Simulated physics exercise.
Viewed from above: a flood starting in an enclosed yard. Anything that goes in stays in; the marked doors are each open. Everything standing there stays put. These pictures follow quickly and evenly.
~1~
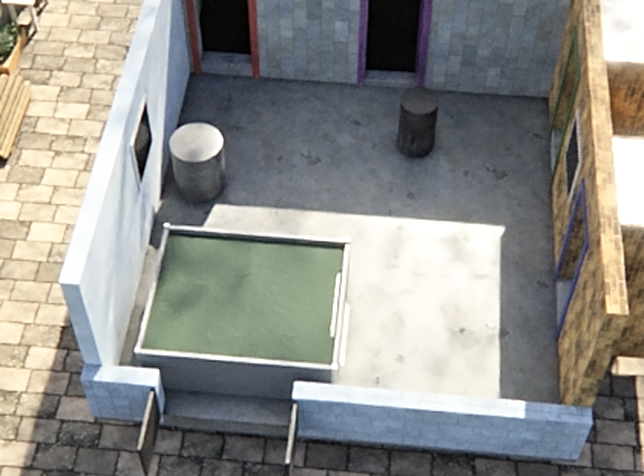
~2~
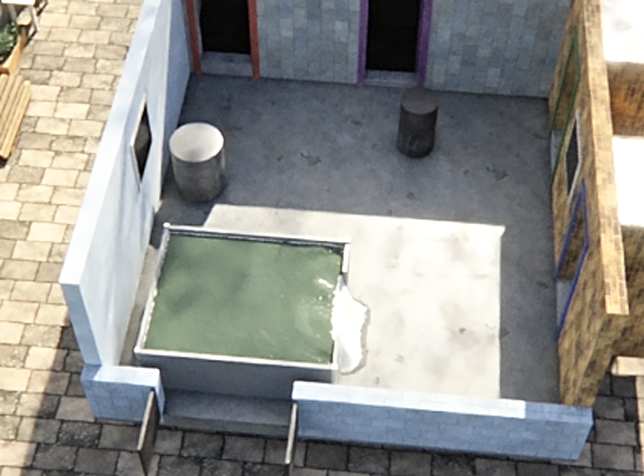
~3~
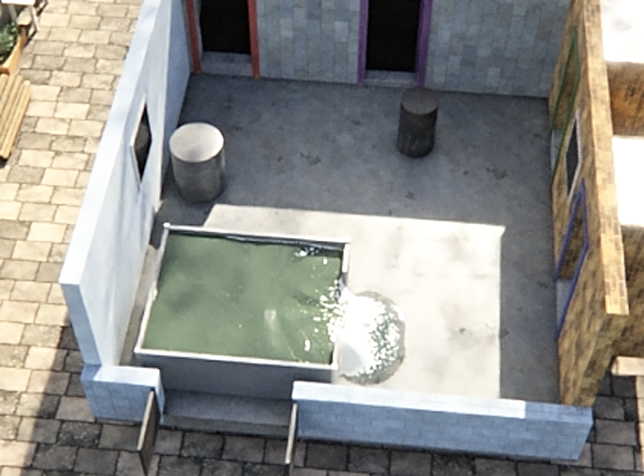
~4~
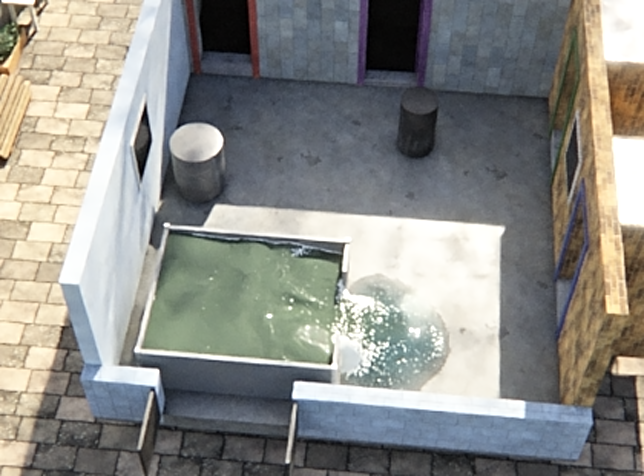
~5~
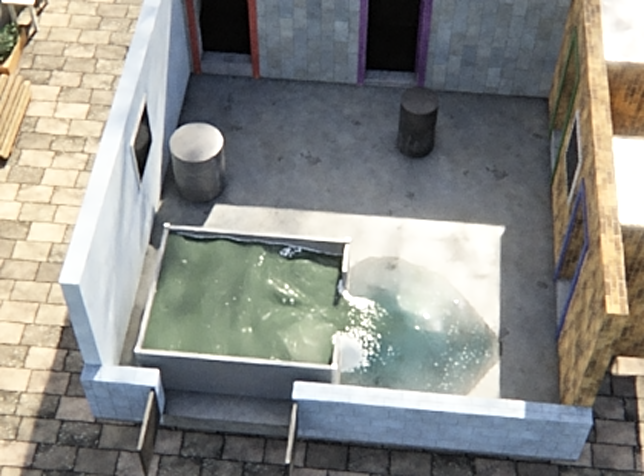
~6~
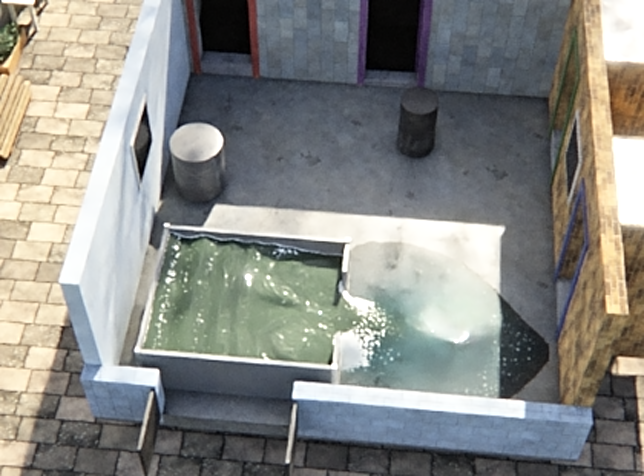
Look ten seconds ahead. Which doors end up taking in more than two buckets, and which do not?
One by one: Red door: Limit not exceeded, purple door: Limit not exceeded, blue door: Limit exceeded, green door: Limit not exceeded.
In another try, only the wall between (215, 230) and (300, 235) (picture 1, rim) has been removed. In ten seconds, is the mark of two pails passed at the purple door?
Purple door exceeds the limit.
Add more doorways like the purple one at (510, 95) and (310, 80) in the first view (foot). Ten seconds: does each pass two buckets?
Goes past it; falls short.
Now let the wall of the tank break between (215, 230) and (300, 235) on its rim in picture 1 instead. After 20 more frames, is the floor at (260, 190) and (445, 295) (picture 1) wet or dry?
Going through them in order, the first ends up waterlogged and the second left dry.
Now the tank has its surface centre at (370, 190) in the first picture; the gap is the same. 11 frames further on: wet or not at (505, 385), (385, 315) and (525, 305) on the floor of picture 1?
Taking the three spots in turn, I'd say drenched, then spared, then drenched.
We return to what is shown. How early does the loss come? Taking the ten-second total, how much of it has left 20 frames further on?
Share gone by then: About 50 %.
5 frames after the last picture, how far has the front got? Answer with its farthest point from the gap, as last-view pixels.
Farthest reach: About (553, 233).
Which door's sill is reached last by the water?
The red one.
A moment on, water covers 30 % of the floor; the red door not reached, the purple door not reached, the blue door over two buckets in, the green door not reached.
Next, water covers 35 % of the floor; the red door not reached, the purple door not reached, the blue door far over two buckets in, the green door wet at the sill, nothing in.
Then, water covers 45 % of the floor; the red door not reached, the purple door not reached, the blue door far over two buckets in, the green door wet at the sill, nothing in.
Later, water covers 80 % of the floor; the red door wet at the sill, nothing in, the purple door wet at the sill, nothing in, the blue door far over two buckets in, the green door wet at the sill, nothing in.
In the end, water covers 100 % of the floor; the red door wet at the sill, nothing in, the purple door under two buckets in, the blue door far over two buckets in, the green door wet at the sill, nothing in.
